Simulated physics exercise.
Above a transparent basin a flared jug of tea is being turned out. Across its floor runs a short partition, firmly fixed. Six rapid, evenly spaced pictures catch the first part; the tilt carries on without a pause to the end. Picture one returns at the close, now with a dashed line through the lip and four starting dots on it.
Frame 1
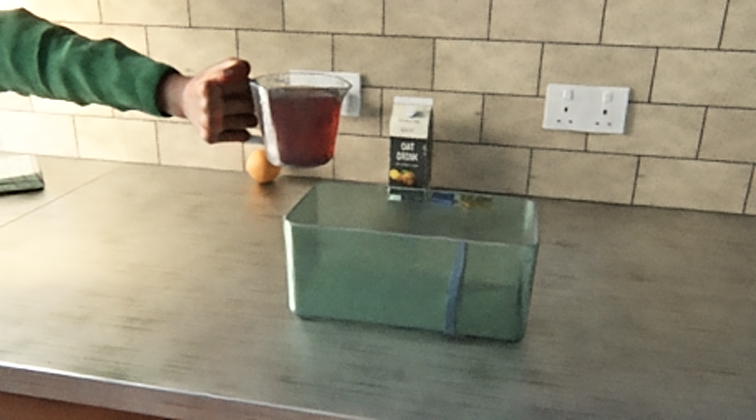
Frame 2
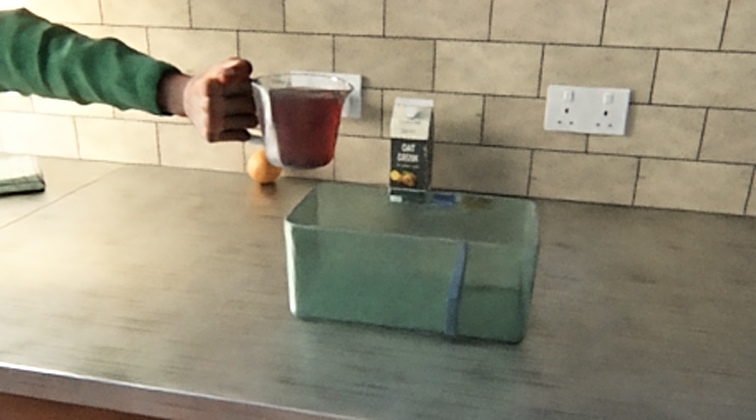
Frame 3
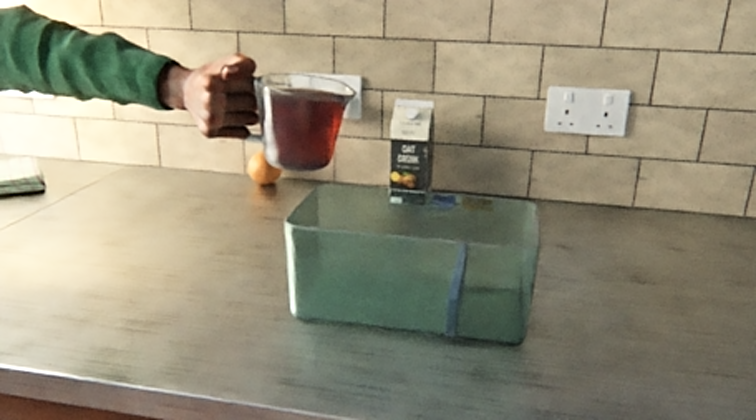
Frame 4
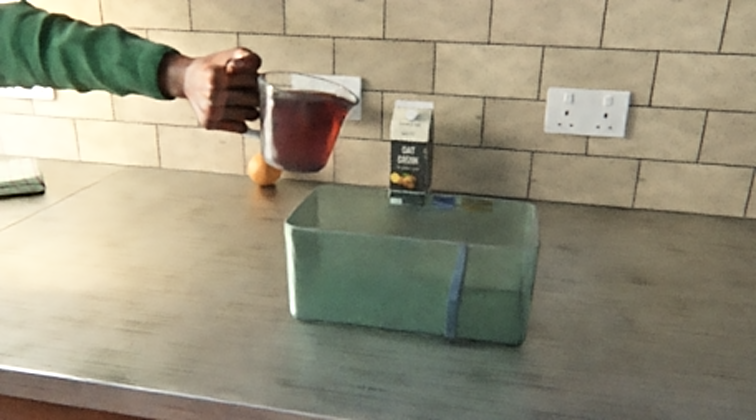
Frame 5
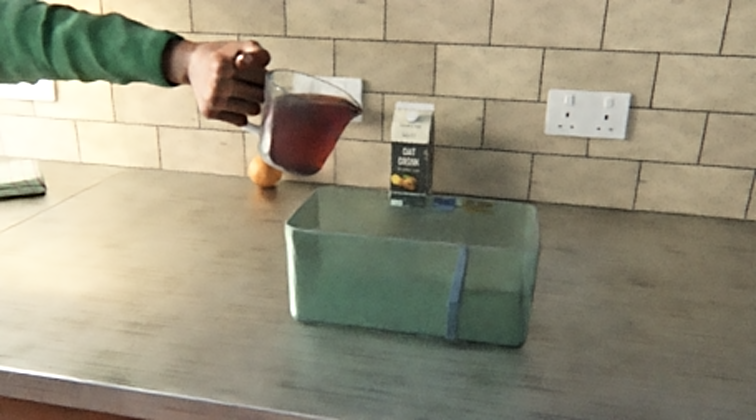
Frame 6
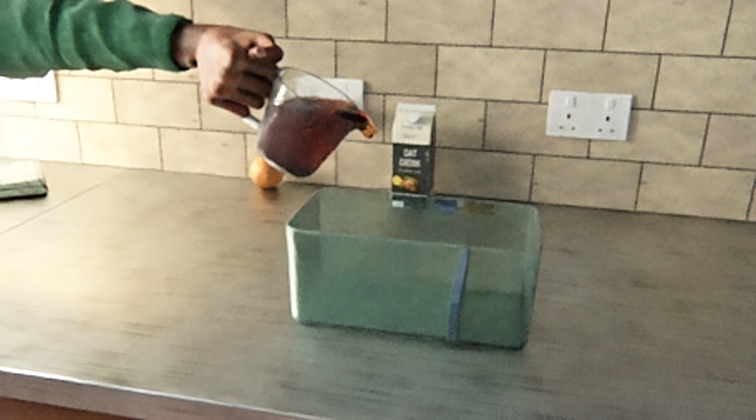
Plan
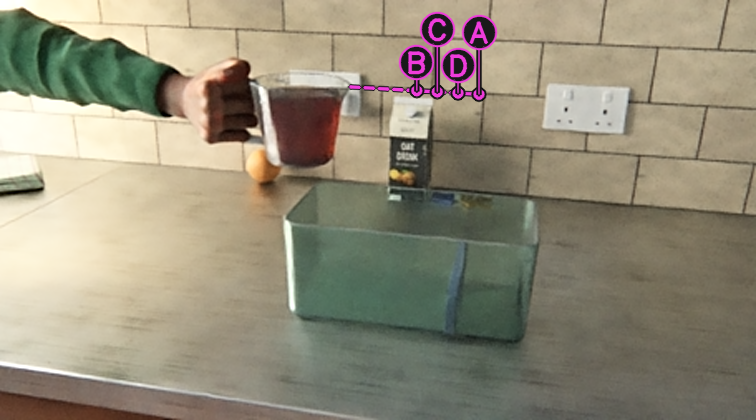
A hand in a green sleeve held a clear jug of dark reddish tea above a see-through basin on the counter, then gradually tilted it to the right until tea began coming over the lip.
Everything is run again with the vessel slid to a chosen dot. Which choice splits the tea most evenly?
It is B.
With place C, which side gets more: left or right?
More ends on the right.
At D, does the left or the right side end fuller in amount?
More ends on the right.
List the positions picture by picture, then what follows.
The first frame shows upright, lip at (350, 86); basin from (291, 311) to (525, 341); top of the wall at (457, 268); nothing has left yet.
The second frame shows upright, lip at (352, 89); nothing has left yet.
The third frame shows tipped about 5°, lip at (354, 94); nothing has left yet.
The fourth frame shows tipped about 11°, lip at (357, 102); nothing has left yet.
The fifth frame shows tipped about 20°, lip at (361, 113); nothing has left yet.
The sixth frame shows tipped about 30°, lip at (364, 125); tea is over the lip, down to (369, 134).
In magenta, A at (479, 94); B at (416, 90); C at (437, 91); D at (458, 93).
With A, about 11 % ends left of the wall and 89 % right of it.
With B, about 50 % ends left of the wall and 50 % right of it.
With C, about 21 % ends left of the wall and 78 % right of it.
With D, about 17 % ends left of the wall and 82 % right of it.
